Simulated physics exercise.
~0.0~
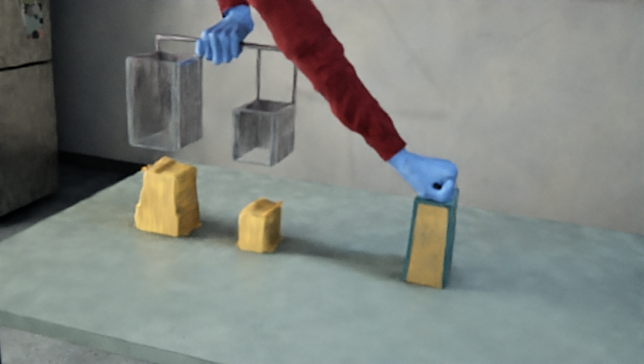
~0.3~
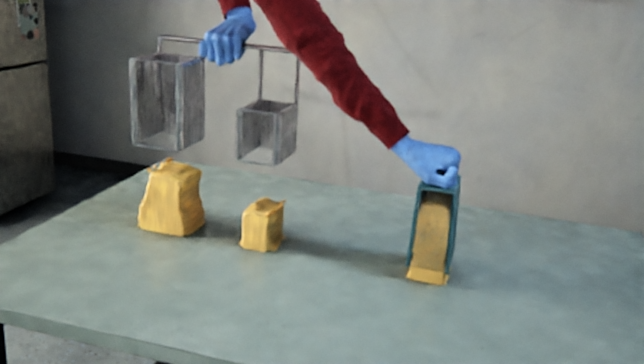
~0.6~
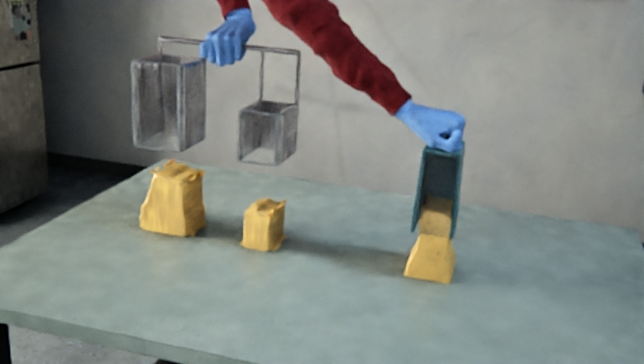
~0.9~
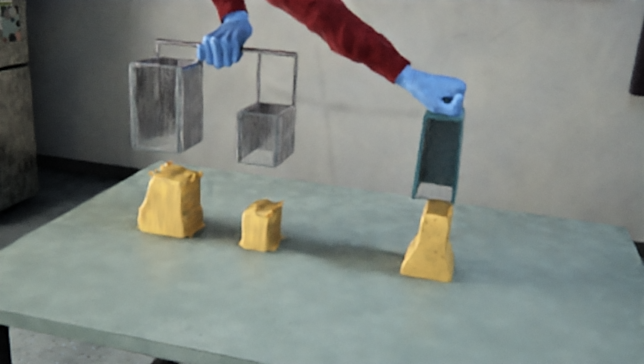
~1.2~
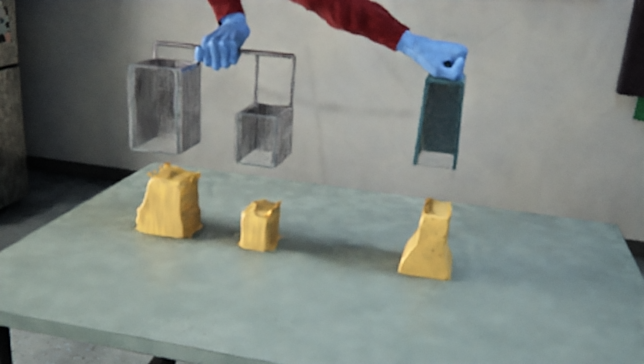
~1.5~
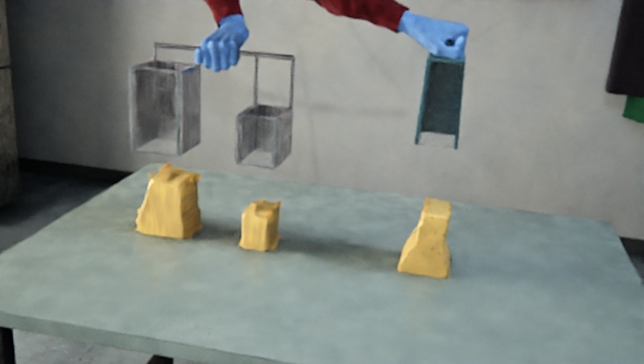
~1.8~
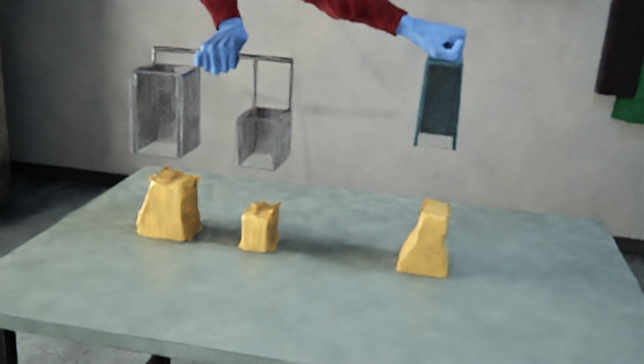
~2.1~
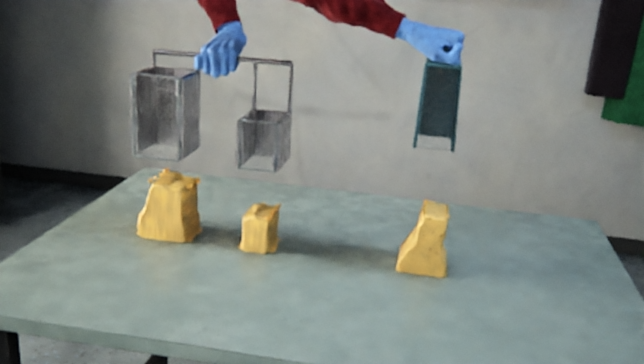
A teal, open-sided tin was lifted straight up off the table by a blue-gloved hand, leaving its yellow mash behind, which slumped into a lopsided, narrow-topped lump and stayed standing most of the tin's height beside two other yellow lumps.
